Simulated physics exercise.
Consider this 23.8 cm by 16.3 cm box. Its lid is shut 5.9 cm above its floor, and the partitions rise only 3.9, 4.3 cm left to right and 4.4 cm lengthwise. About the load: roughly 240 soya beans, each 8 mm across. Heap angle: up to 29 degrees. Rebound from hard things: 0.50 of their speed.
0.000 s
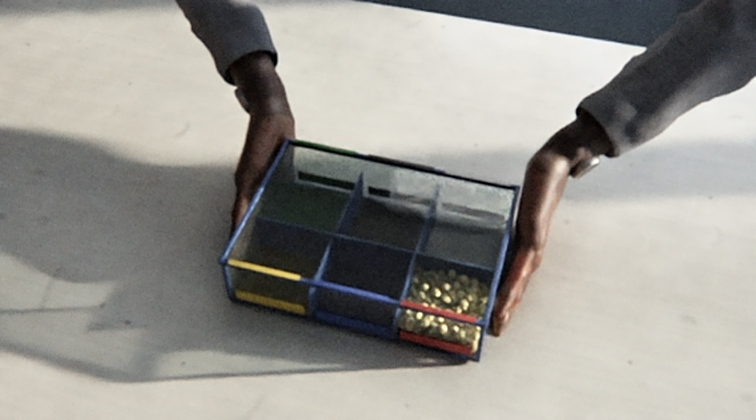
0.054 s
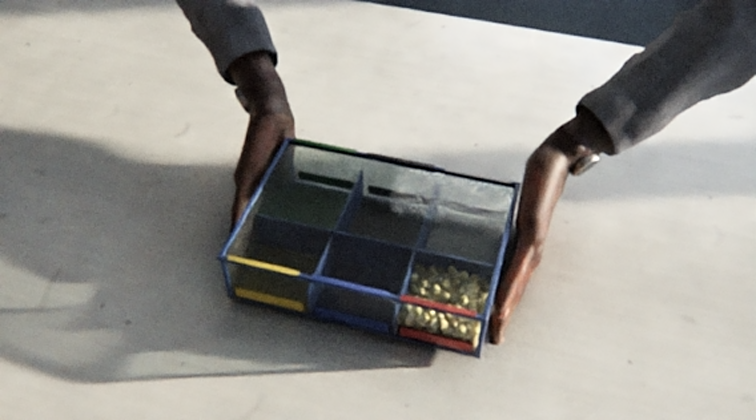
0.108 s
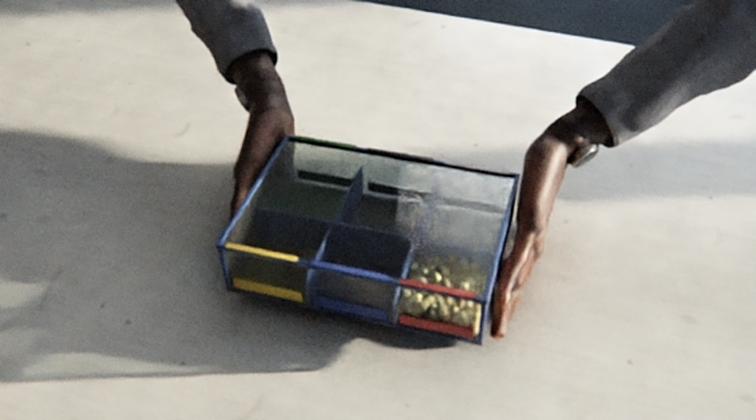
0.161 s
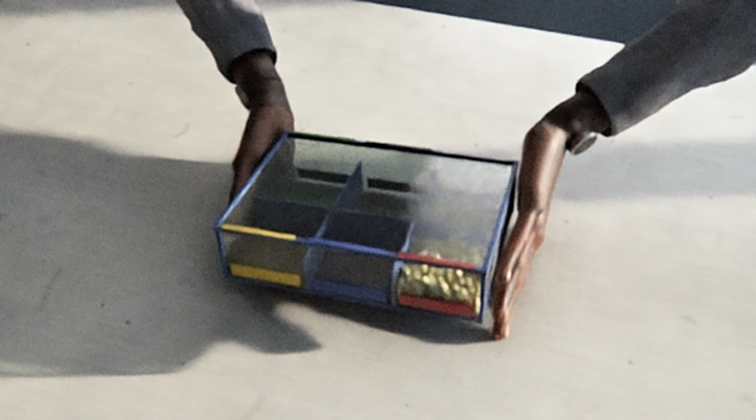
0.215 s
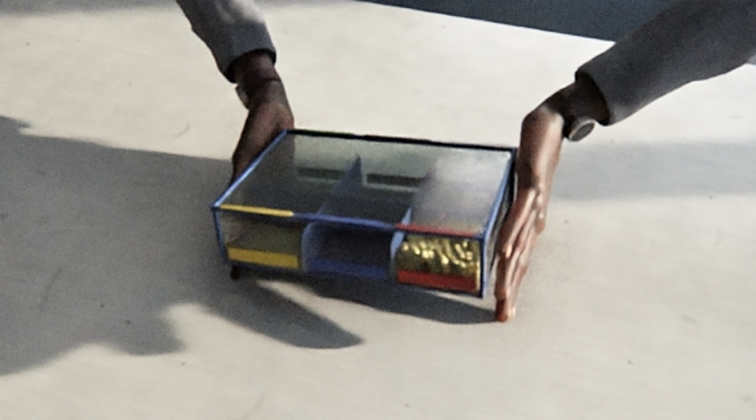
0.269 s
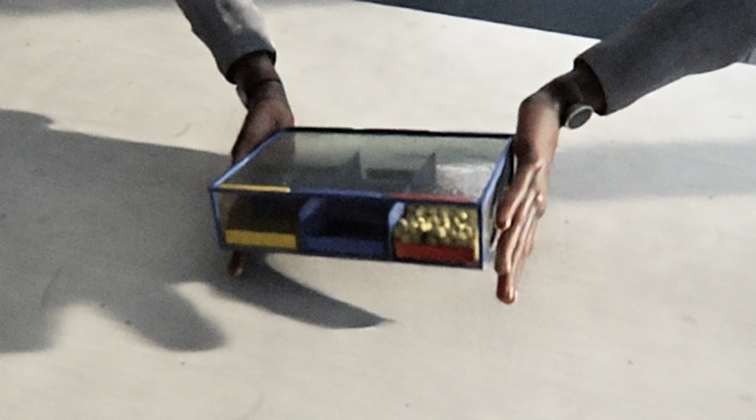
On a pale surface, two hands tilting a clear lidded box with six compartments, golden beans filling the red-marked front right one.
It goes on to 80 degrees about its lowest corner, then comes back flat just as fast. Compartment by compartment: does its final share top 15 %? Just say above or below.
Result: Red compartment: Holds a share past the limit, blue compartment: Holds a share within the limit, green compartment: Holds a share within the limit, yellow compartment: Holds a share within the limit, white compartment: Holds a share within the limit, black compartment: Holds a share within the limit.
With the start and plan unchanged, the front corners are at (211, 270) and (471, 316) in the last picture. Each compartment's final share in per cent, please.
Each compartment ends with, in per cent, red 90, blue 5, green 0, yellow 5, white 0 and black 0.
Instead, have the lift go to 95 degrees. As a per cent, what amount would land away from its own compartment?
It would come to about 25 per cent.
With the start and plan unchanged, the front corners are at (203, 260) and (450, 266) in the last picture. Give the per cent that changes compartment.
About 20 %.
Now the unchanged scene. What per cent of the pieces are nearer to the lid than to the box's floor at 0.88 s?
Around 50 %.
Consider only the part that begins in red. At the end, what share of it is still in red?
Around 80 percent stays put.
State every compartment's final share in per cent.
The red one ends with 85, blue 0, green 0, yellow 0, white 5 and black 5 per cent.
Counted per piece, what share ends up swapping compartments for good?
That comes to close to 15 percent.
After 0.88 s, tilt 78 degrees; red 90 %, white 5 %, black 5 %.
After 1.29 s, tilt 33 degrees; red 85 %, white 5 %, black 5 %.
Then, at 1.78 s, tilt 0 degrees; red 85 %, white 5 %, black 5 %.
At rest (2.3 s), red 85 %, blue 0 %, green 0 %, yellow 0 %, white 5 %, black 5 %.
